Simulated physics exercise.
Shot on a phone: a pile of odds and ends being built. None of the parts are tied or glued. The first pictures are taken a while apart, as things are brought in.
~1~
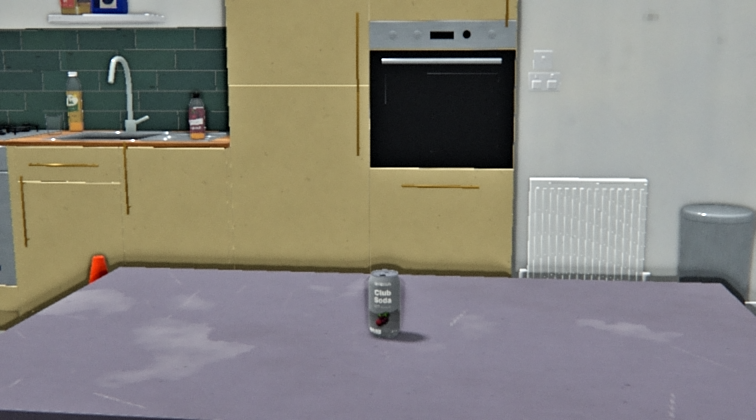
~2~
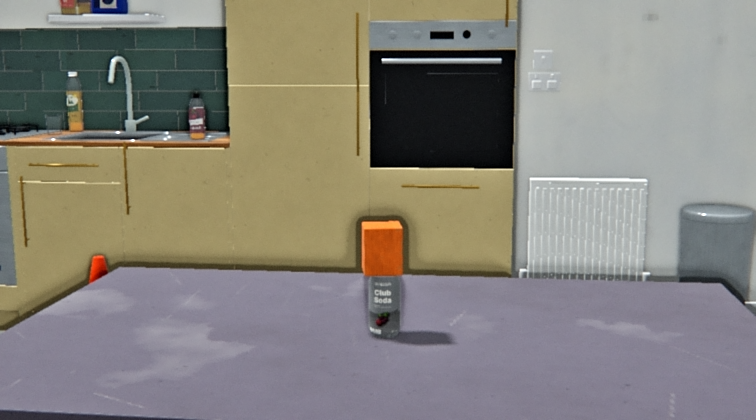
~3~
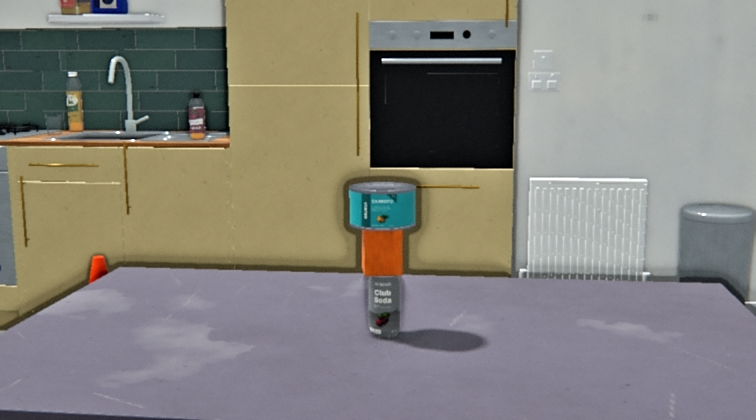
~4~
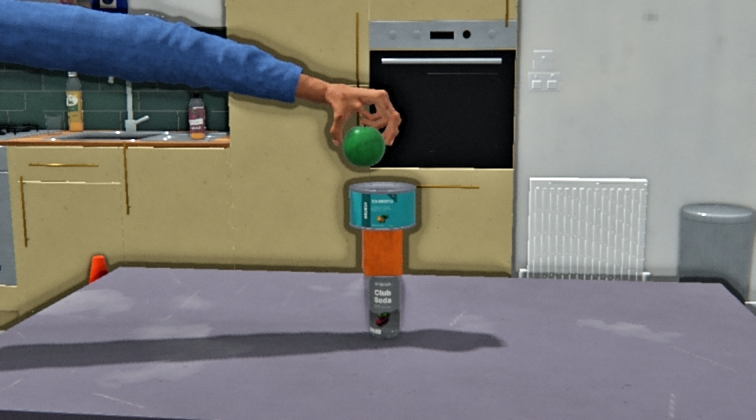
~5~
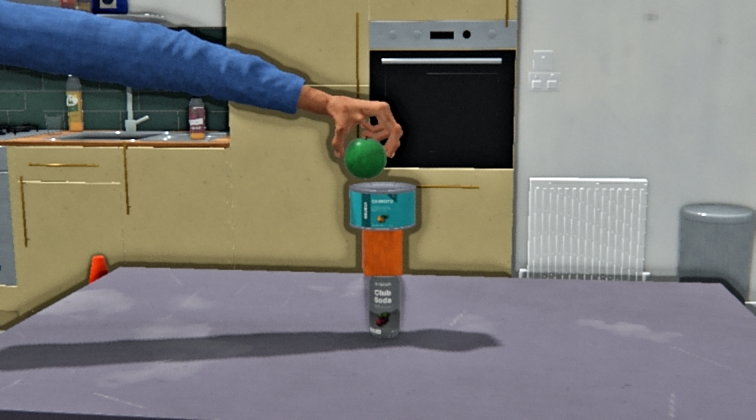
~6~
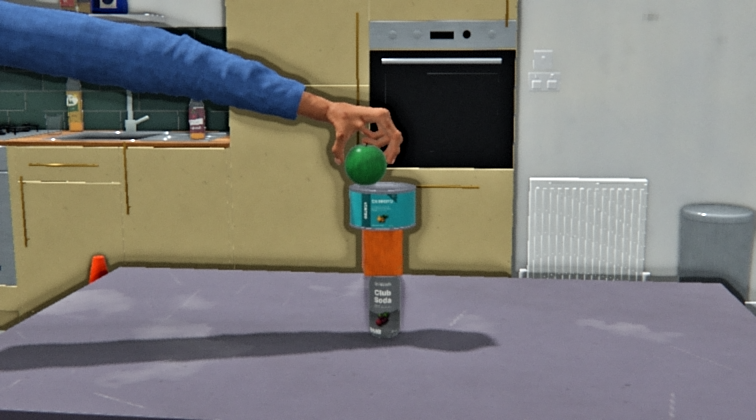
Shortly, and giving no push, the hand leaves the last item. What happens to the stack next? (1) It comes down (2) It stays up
2, it stays up.
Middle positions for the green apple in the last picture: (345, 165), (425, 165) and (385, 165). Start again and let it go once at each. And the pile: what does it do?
First try: It gives way; second try: It loses its balance; third try: It holds.
Then, 0.20 s later than the last frame, all is still.
Then, 0.70 s later than the last frame, green apple resting near (365, 166).
When it is over, all 4 as before. End places, in pixels of the last picture, green apple near (365, 166). The pile stays up.
